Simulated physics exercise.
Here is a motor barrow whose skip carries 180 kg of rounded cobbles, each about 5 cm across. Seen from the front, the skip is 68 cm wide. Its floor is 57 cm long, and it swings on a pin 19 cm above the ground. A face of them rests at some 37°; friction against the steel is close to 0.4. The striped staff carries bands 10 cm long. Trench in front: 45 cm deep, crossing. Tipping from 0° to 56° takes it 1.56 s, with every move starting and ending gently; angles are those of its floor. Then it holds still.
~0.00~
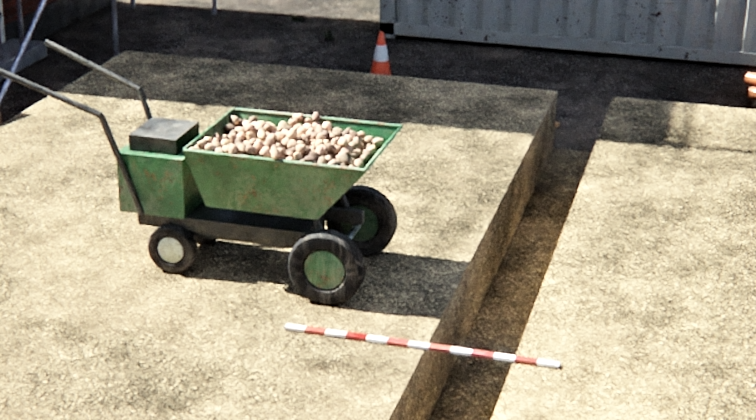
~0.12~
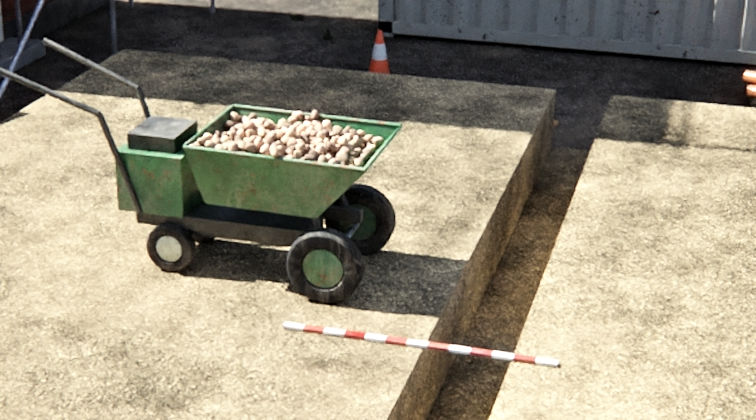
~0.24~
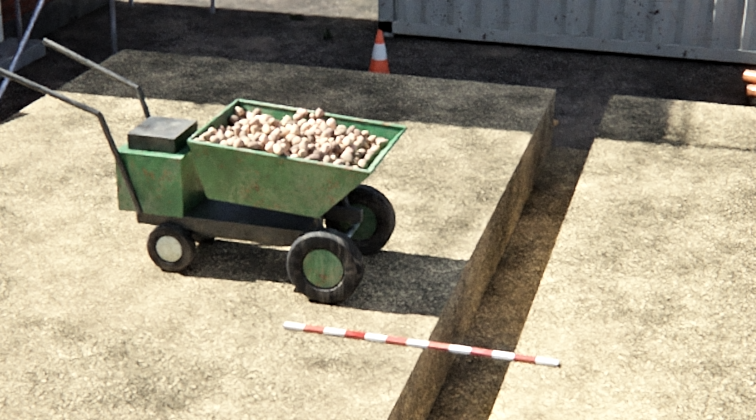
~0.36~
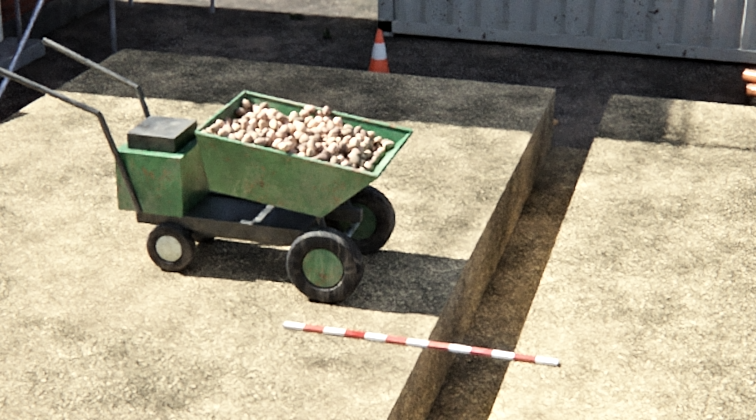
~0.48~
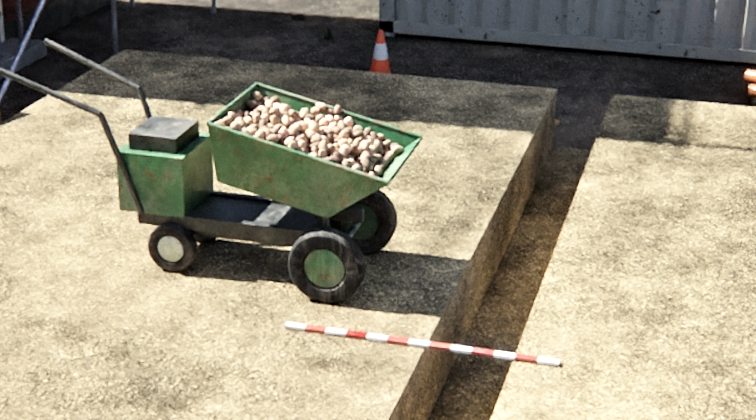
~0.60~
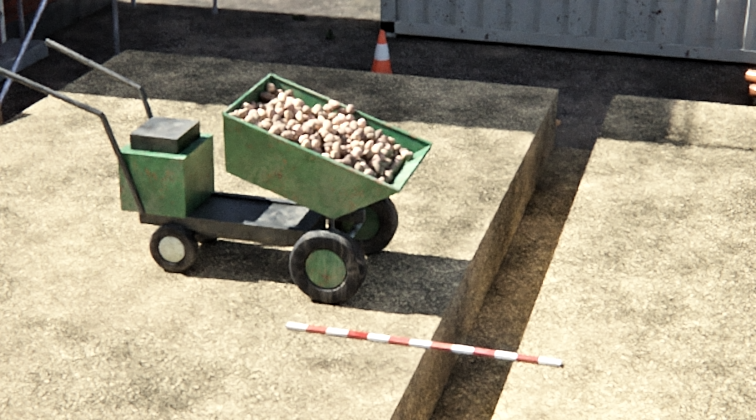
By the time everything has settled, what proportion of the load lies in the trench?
About 70 percent of the load.
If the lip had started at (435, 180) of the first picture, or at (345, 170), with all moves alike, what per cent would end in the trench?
Near 30 then near 65 percent.
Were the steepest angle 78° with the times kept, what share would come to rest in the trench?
In that case some 100 per cent.
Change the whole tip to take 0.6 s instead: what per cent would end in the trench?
Roughly 60% would finish there.
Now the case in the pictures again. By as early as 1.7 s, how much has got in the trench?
15 per cent, give or take.
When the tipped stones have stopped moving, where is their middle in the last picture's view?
Their middle is at about (493, 364).
After 1.2 s the floor is at 47°; 100 % in the skip; the foremost stones are at (431, 213).
After 1.7 s the floor is at 56°; 83 % in the skip, 1 % short of the trench, 16 % in the trench; the foremost stones are at (522, 359).
After 2.0 s the floor is at 56°; 59 % in the skip, 40 % in the trench, 1 % past the trench; the foremost stones are at (563, 328).
After 4.0 s the floor is at 56°; 30 % in the skip, 70 % in the trench, 1 % past the trench; the foremost stones are at (594, 352).
